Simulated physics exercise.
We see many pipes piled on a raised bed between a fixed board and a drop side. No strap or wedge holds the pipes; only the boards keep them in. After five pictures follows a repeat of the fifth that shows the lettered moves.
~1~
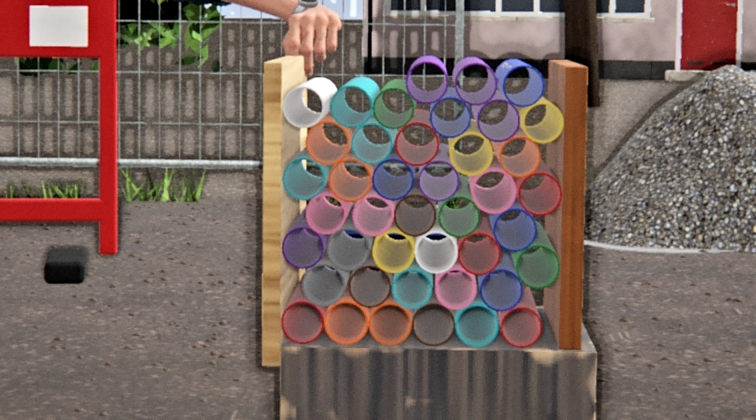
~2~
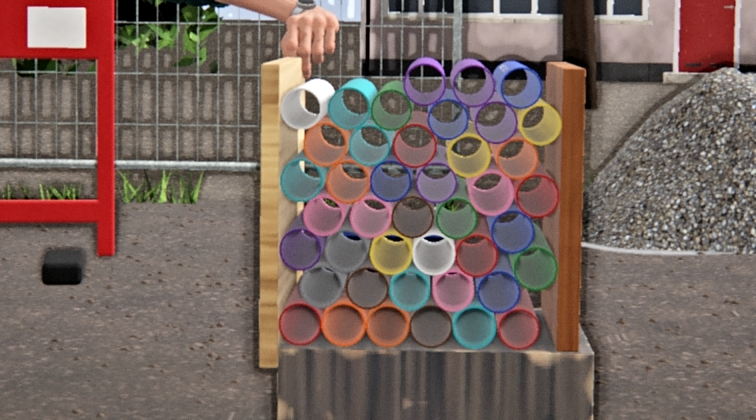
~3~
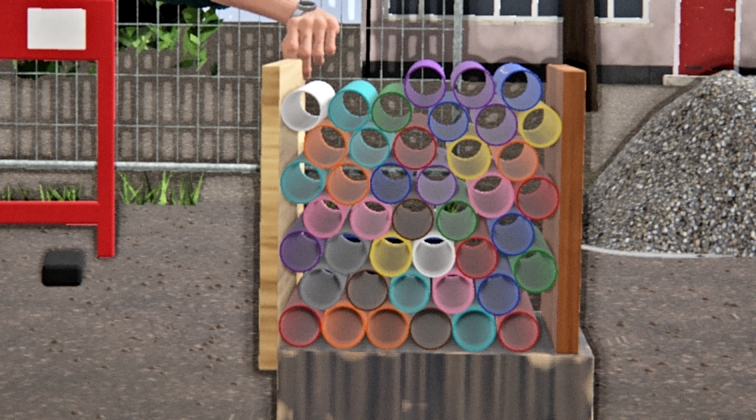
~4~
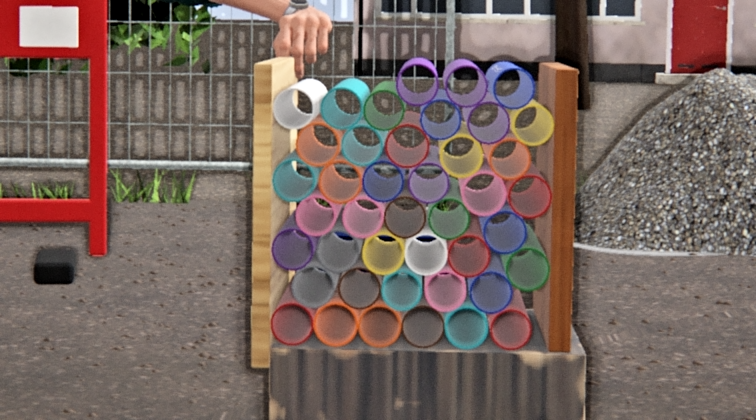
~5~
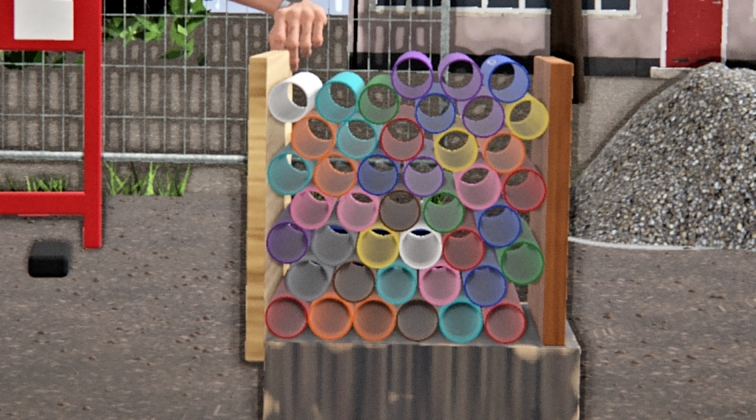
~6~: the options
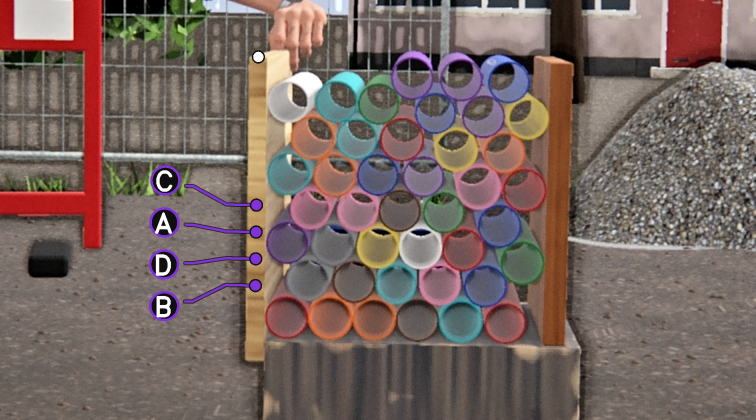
In the video, colourful pipes sit stacked in rows between two upright wooden boards while a hand rests by the top of the left board; the pipes stay still as the view shifts slightly, with gravel and fencing behind.
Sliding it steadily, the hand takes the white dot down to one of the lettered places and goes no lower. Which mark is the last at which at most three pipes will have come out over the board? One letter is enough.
Stop at C.
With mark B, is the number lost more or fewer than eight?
At B, more than eight.
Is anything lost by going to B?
At B: Yes.
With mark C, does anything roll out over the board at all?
At C: Yes.
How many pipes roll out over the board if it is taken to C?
It comes to one.
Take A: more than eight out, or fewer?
It loses fewer than eight.
On the marked copy, A at (256, 232); B at (255, 286); C at (256, 205); D at (256, 259); the white dot at (258, 57).
Taking C. A third of the way, top of the board (268, 124).
Two thirds of the way, top of the board (267, 201).
When it is over, top of the board (267, 205), one out over the board.
As for the rest, A four out over the board; B more than three out over the board; D four out over the board.
